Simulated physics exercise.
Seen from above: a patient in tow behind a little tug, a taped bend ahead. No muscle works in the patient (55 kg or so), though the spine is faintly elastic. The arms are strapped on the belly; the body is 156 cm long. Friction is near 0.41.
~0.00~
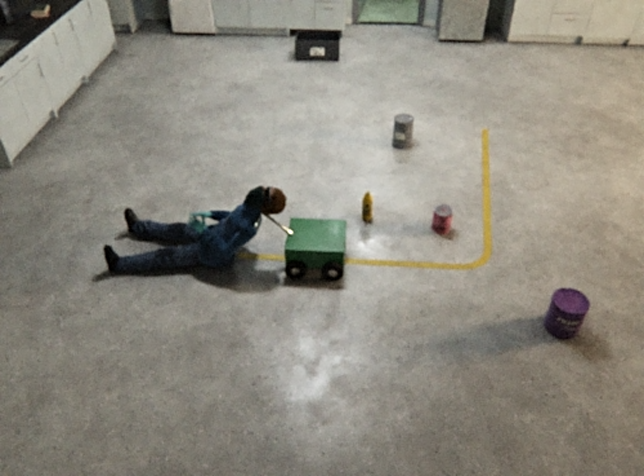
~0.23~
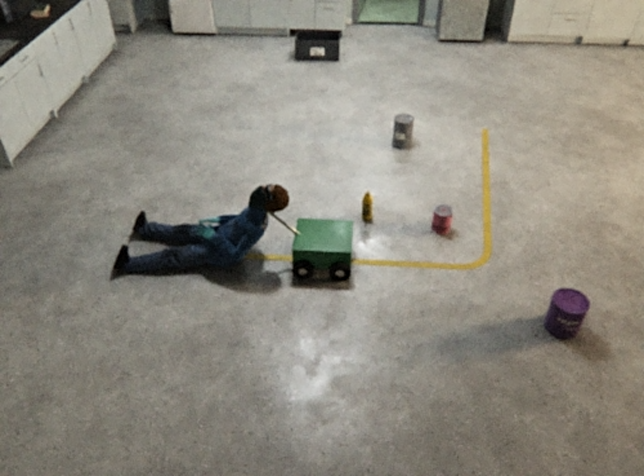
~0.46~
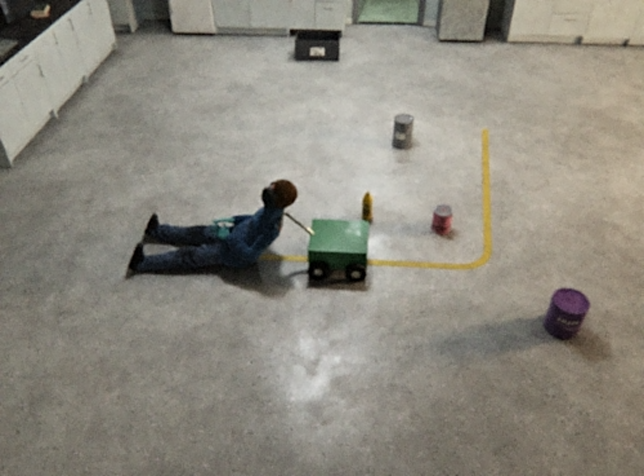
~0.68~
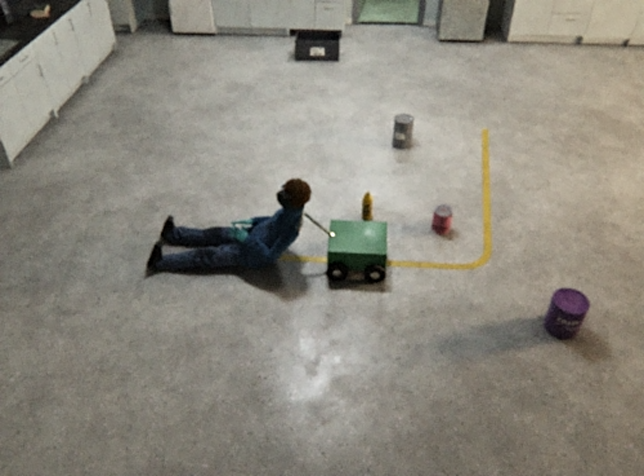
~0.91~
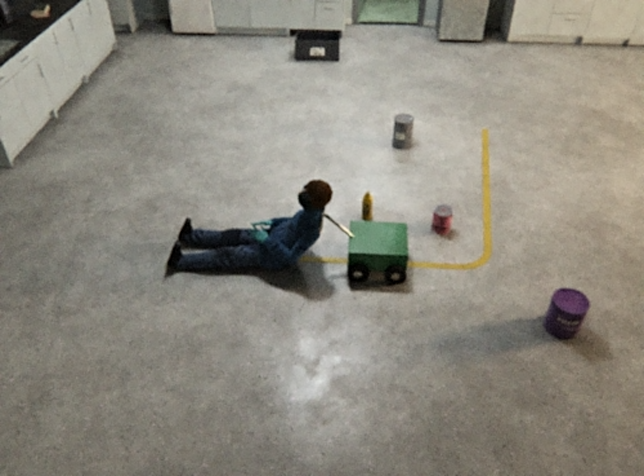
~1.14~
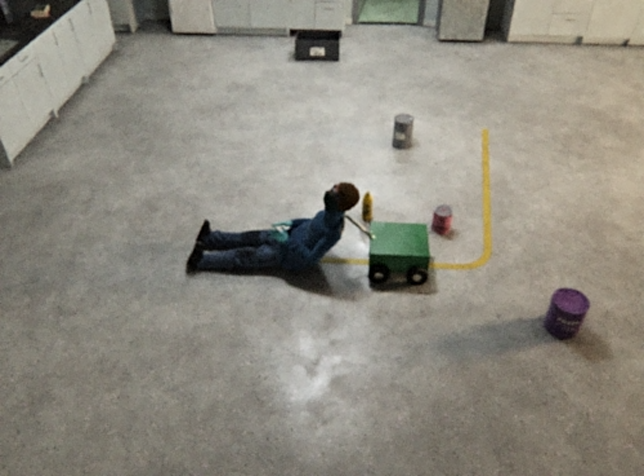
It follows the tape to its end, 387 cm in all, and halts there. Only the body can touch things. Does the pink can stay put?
In the end the pink can moves.
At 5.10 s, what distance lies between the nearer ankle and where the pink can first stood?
Some 30 cm.
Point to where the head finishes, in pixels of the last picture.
At about (493, 76).
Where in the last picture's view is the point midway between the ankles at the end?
At about (479, 183).
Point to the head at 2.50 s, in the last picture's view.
Near (482, 206).
After 2.50 s the pink can is where it stood, near (442, 220) in the last picture's view; the nearer ankle is 102 cm from that spot.
After 3.40 s the pink can is where it stood, near (442, 220) in the last picture's view; the nearer ankle is 68 cm from that spot.
After 4.20 s the pink can is 10 cm from where it stood, near (440, 212) in the last picture's view; the nearer ankle is 33 cm from that spot.
After 5.10 s the pink can is 16 cm from where it stood, near (438, 208) in the last picture's view; the nearer ankle is 26 cm from that spot.
By 6.0 s, pink can gets knocked; purple bucket stays put; grey bin stays put; yellow bottle stays put.
